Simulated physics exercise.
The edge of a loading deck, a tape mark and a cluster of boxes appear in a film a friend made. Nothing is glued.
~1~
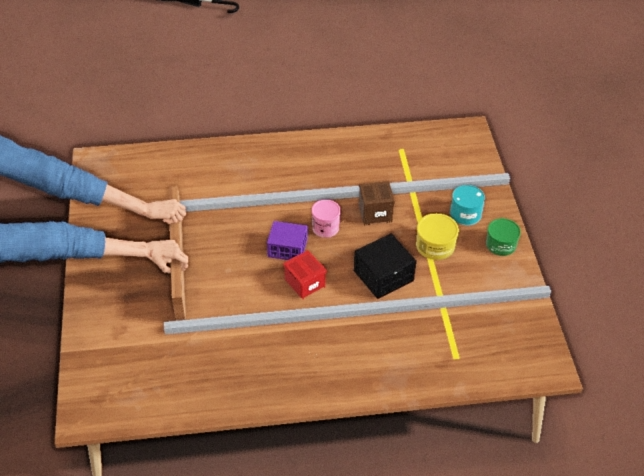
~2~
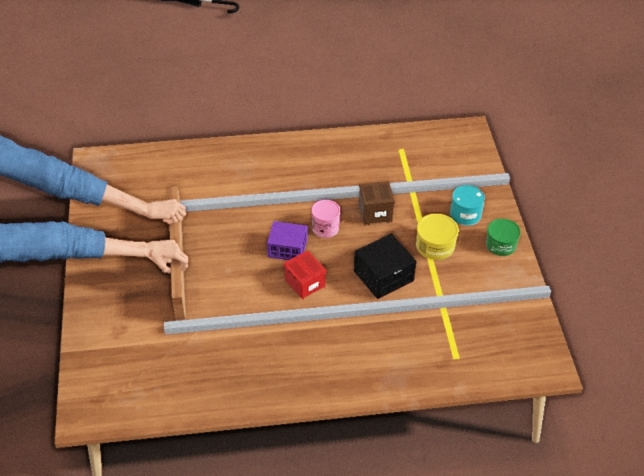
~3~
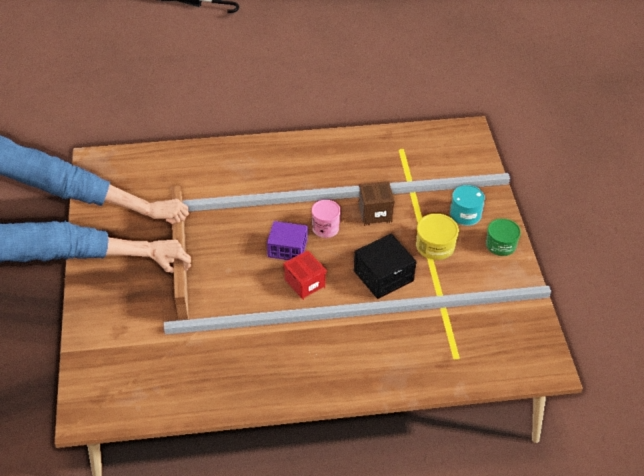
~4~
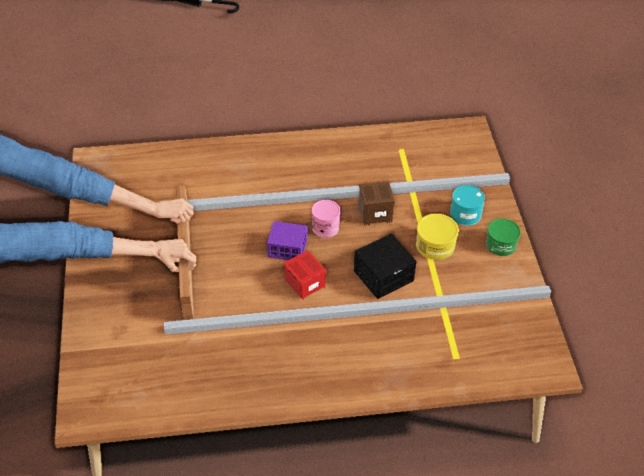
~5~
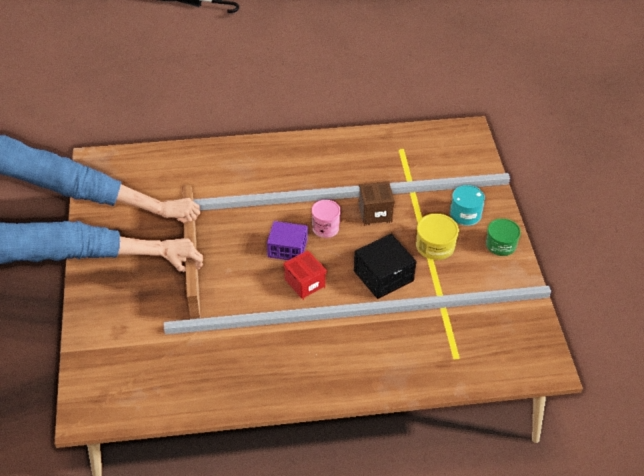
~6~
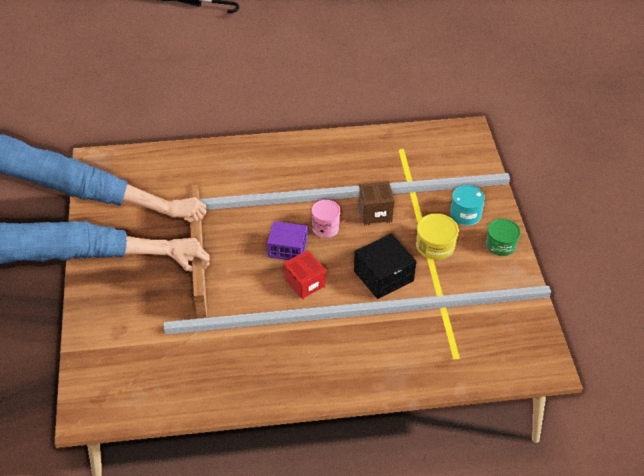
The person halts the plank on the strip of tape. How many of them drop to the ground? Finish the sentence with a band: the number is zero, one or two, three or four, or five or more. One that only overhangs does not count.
The number is zero.
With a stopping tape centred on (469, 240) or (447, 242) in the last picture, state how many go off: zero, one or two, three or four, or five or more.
Result, first to last: Just one or two, 1 or 2.
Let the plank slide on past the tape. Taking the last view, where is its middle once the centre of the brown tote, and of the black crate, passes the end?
The middle is at (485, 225) when it's the brown tote, and at (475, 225) when it's the black crate.
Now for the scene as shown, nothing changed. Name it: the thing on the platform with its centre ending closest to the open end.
Foremost, the green pail.
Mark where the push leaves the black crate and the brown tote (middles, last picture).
They finish at roughly (487, 262) and (456, 192) respectively.
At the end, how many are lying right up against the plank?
The number is 3.
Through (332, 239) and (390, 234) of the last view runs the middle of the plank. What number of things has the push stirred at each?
That gives 4 for the first and 6 for the second.
Early on, none off yet; green pail at rest near (503, 238); turquoise canister at rest near (467, 205); yellow pail at rest near (437, 237).
Finally, the number that fall off is zero.
